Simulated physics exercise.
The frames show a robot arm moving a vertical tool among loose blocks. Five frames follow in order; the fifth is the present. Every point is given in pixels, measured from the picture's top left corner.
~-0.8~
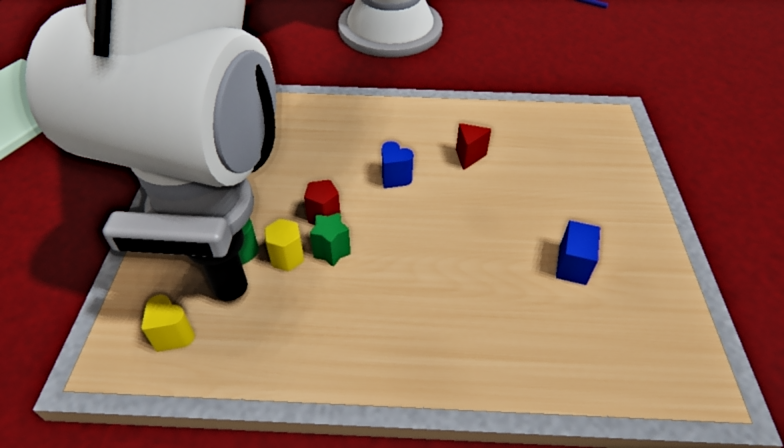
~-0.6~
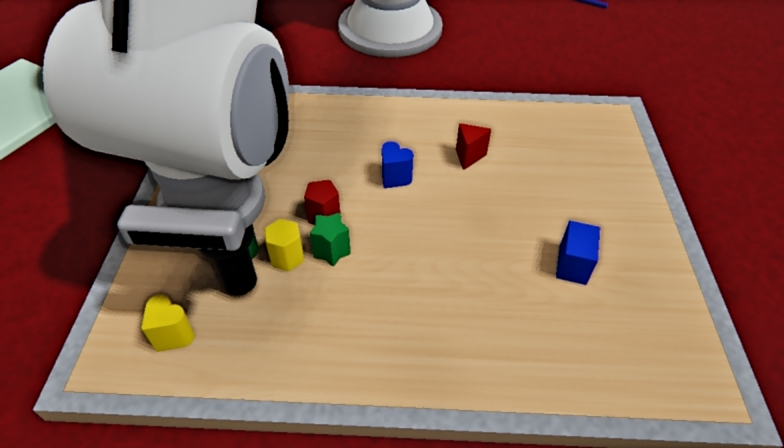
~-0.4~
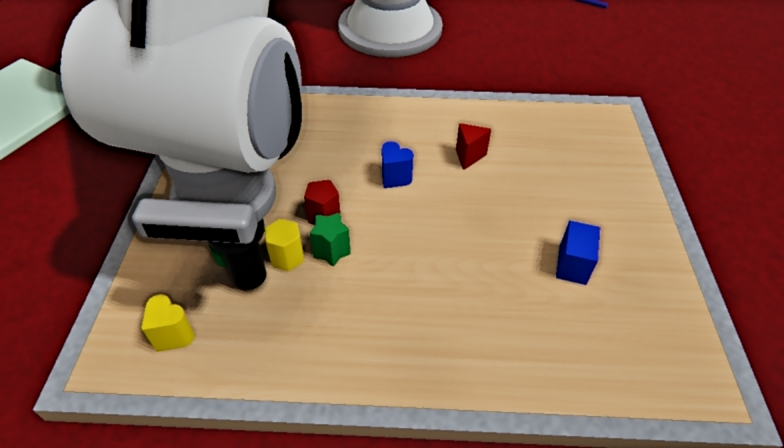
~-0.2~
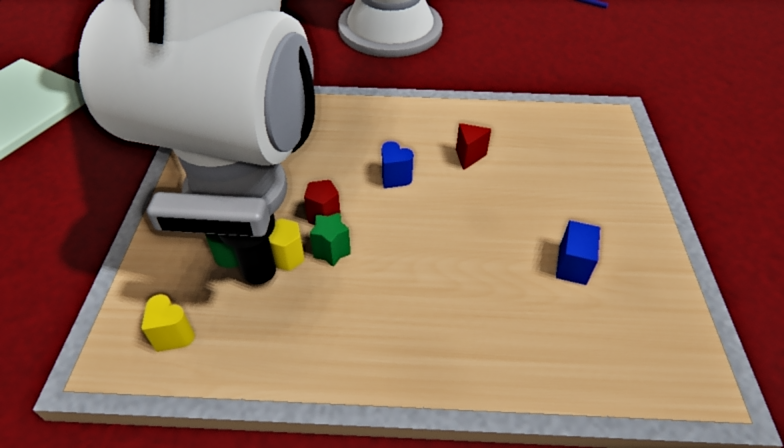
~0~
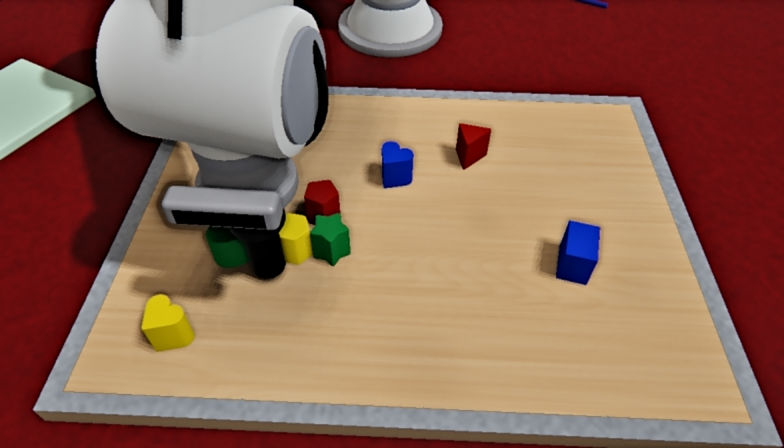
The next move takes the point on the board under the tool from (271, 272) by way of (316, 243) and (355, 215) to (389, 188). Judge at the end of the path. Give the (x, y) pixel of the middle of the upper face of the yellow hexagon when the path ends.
At the end it should sit near (367, 149).
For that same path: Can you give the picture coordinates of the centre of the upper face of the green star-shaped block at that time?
I'd expect the centre of its top face to be at (357, 219).
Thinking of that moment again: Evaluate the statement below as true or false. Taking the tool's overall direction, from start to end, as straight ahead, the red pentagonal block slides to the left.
True - the claim holds.
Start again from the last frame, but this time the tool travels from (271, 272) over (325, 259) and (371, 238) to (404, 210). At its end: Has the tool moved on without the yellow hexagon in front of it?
Yes.
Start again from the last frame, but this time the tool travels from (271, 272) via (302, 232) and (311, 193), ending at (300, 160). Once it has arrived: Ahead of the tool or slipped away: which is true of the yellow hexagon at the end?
The yellow hexagon is left behind or beside.
The first path, step by step. One third of the way, tool (316, 236); yellow hexagon (330, 195), turned 20° anticlockwise; red pentagonal block (332, 173), turned 35° anticlockwise; green star-shaped block (346, 223), turned 60° clockwise.
Two thirds of the way, tool (355, 209); yellow hexagon (357, 167), turned 70° anticlockwise; red pentagonal block (335, 155), turned 80° anticlockwise; green star-shaped block (357, 219), turned 115° clockwise.
At the end, tool (389, 182); yellow hexagon (367, 149), turned 115° anticlockwise; red pentagonal block (335, 154), turned 90° anticlockwise; green star-shaped block (357, 219), turned 115° clockwise; blue heart-shaped block (406, 143).
